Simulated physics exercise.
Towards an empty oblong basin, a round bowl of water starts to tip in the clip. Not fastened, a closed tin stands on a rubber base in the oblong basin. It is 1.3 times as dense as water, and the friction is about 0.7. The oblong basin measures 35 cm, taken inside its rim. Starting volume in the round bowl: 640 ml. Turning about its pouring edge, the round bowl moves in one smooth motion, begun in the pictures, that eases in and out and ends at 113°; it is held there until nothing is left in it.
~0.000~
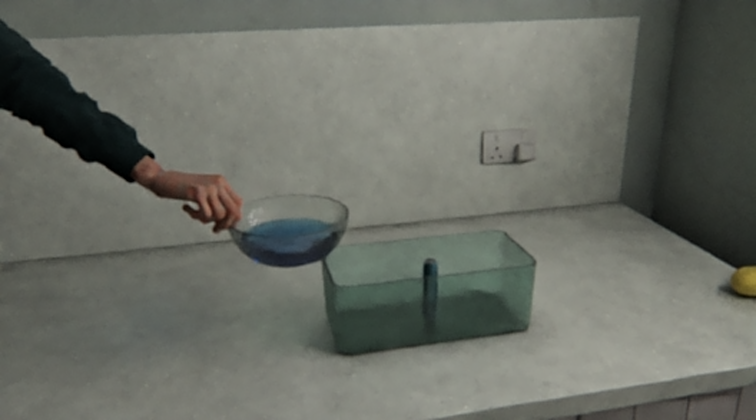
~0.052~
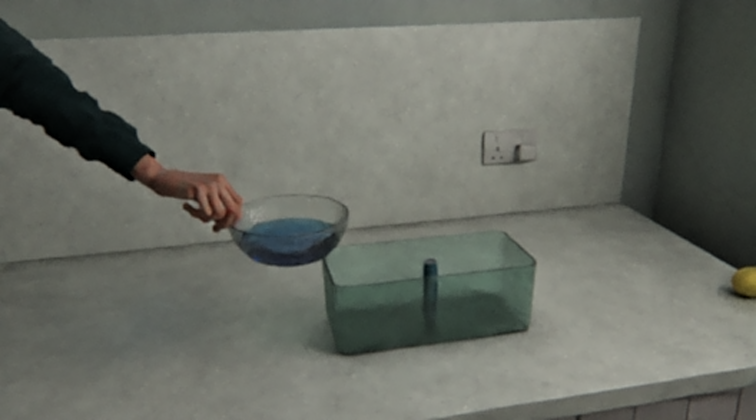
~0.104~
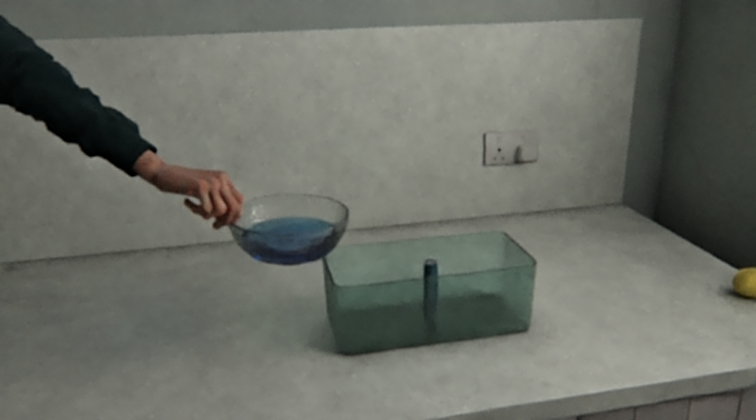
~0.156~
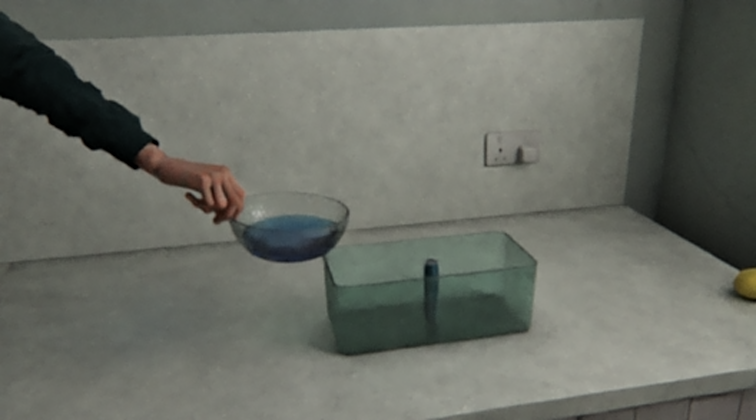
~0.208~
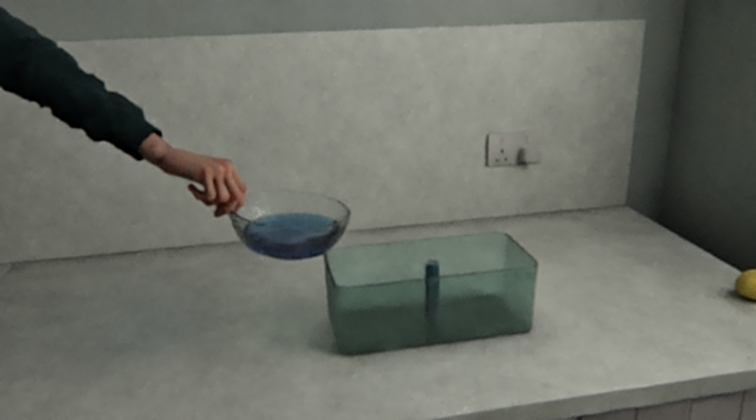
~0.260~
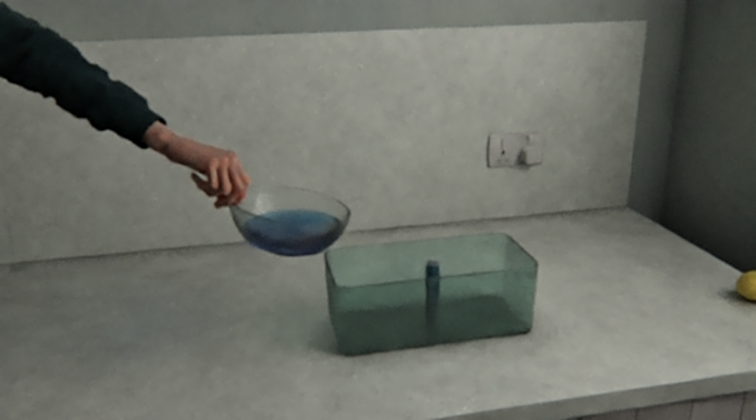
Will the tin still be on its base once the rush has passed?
Yes: Looks like it can take it.
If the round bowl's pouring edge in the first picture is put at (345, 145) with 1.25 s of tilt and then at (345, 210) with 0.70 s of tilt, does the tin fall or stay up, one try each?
Try 1: Tipped over; try 2: Tipped over.
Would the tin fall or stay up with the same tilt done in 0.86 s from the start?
So the tin will tip over.
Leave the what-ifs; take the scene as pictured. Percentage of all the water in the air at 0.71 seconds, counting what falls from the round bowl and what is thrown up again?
Share: Roughly 40 per cent.
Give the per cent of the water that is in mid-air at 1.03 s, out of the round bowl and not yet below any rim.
Around 8 percent of it is airborne.
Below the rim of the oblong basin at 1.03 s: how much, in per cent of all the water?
Near 92 in a hundred.
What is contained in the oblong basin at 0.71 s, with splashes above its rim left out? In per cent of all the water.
Roughly 9 percent.
After 0.71 s the tilt is 68° and 52 per cent is still to pour; the tin stands where it began.
After 1.03 s the tilt is 105° and 0 per cent is still to pour; the tin stands 1 cm from where it began.
After 1.38 s the tilt is 113° and 0 per cent is still to pour; the tin stands where it began.
After 1.75 s the tilt is 113° and 0 per cent is still to pour; the tin stands where it began.
In the end the tin stands where it began.
